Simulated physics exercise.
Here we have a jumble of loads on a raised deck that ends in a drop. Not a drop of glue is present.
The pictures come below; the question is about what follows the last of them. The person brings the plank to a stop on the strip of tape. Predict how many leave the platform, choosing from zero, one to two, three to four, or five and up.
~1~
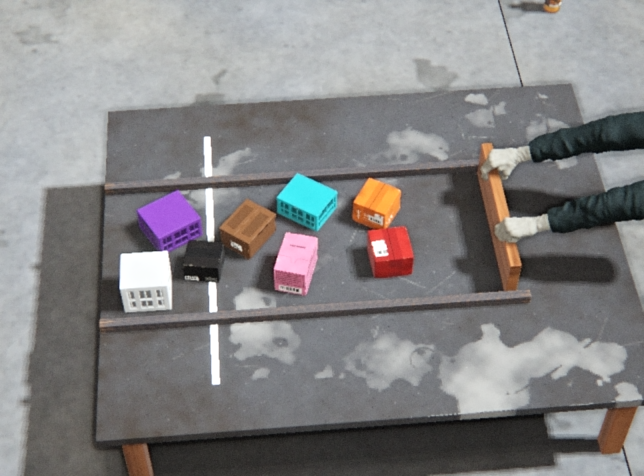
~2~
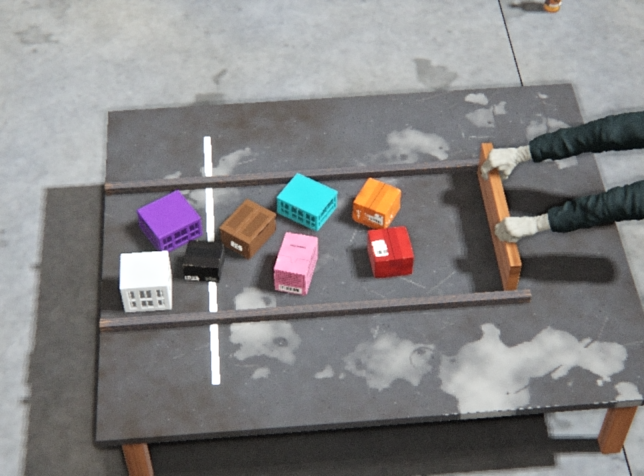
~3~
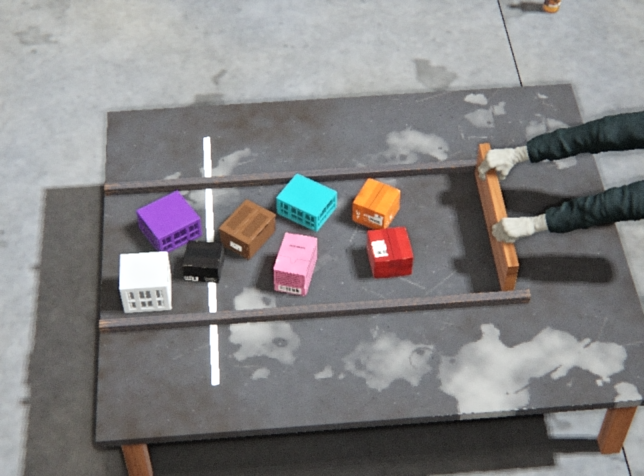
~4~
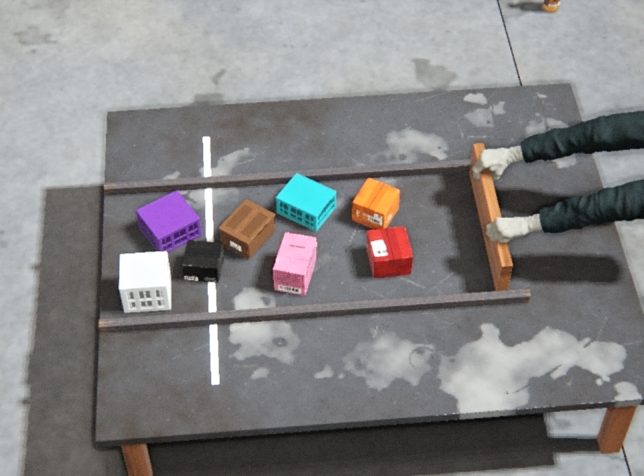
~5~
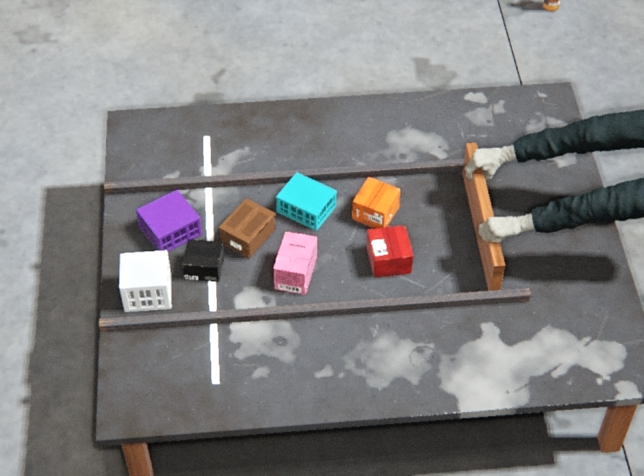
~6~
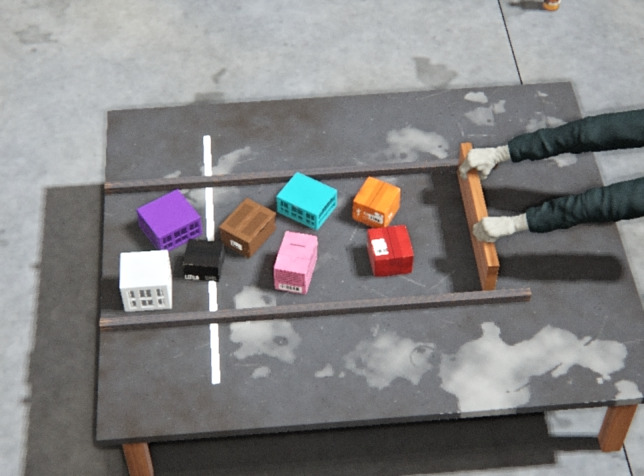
The count is one to two.
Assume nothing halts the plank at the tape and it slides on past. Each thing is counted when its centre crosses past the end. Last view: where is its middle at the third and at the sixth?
The middle is near (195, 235) first and near (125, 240) after.
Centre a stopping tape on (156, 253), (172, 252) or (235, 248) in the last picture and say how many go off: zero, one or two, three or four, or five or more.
One after the other, the answers are five or more; either three or four; none at all.
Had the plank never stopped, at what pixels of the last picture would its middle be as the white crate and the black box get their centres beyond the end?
First one: Around (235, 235). Other one: Around (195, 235).
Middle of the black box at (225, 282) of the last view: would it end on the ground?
Placed there, the black box is still up there.
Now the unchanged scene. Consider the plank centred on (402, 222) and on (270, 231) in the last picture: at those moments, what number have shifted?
The number moved is 2 and then 8.
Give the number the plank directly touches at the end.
2.
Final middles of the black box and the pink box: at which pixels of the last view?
First: About (121, 281); second: About (156, 280).
A little later, none off yet; white crate at rest near (146, 281); purple crate at rest near (170, 222); black box at rest near (204, 260).
Next, none off yet; white crate at rest near (146, 281); purple crate at rest near (170, 222); black box moving near (201, 262).
When it is over, the number that fall off is one or two; down, white crate.
